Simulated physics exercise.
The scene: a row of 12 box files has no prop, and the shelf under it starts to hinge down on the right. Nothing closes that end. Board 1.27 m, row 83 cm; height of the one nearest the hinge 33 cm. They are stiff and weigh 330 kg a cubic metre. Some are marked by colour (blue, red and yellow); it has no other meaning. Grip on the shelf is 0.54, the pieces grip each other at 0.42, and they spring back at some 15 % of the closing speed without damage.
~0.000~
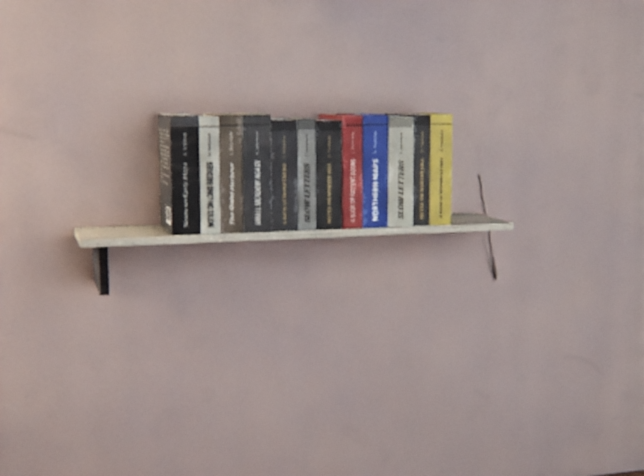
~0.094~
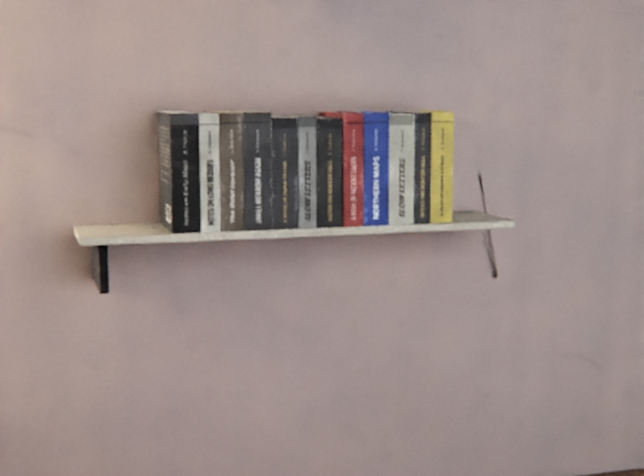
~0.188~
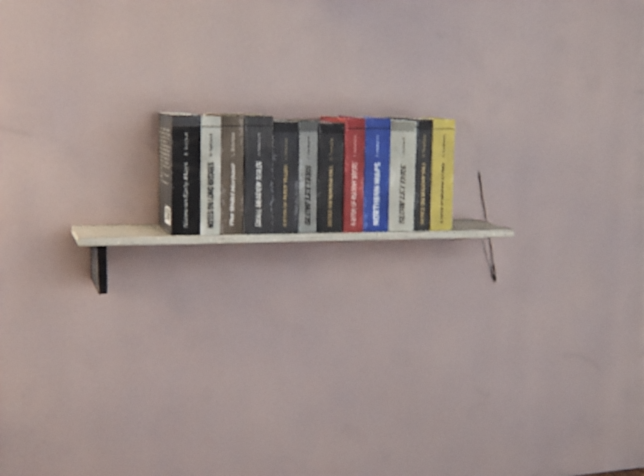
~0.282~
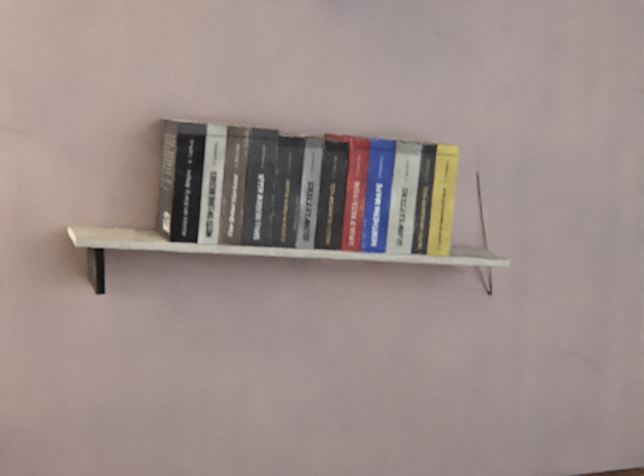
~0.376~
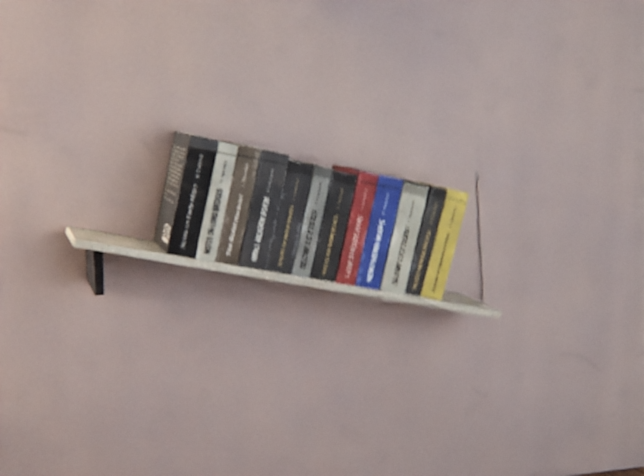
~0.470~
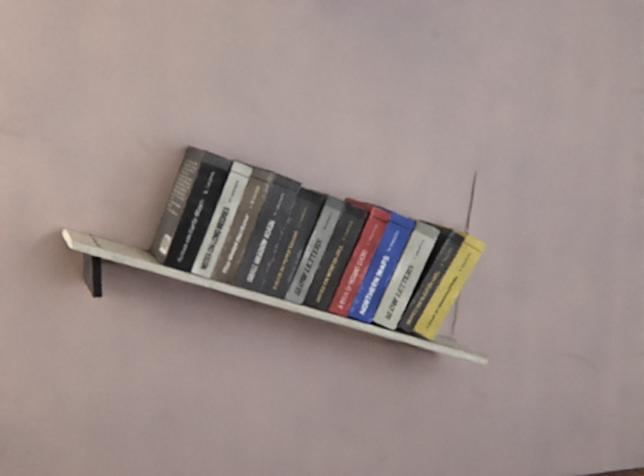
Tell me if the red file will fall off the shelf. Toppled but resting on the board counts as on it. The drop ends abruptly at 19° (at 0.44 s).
The red file stays up there.
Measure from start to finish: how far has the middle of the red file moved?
Roughly 50 cm away.
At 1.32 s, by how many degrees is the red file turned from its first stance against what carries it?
Some 70°.
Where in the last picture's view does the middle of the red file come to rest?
Near (424, 305).
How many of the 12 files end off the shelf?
It comes to 3.
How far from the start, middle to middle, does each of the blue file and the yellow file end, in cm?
Moved: Blue 70, yellow 120.
After 0.60 s, none of the 12 files off the shelf, 12 disturbed; red file leaning 21°; yellow file leaning 43°.
After 0.84 s, 1 of the 12 files off the shelf; red file leaning 37°; yellow file upside down.
After 1.32 s, 3 of the 12 files off the shelf; red file on its side; yellow file on its side.
At rest (2.0 s), 3 of the 12 files off the shelf; red file on its side; yellow file on its side; blue file on its side. As the last picture would show them, middles, red file near (424, 305).
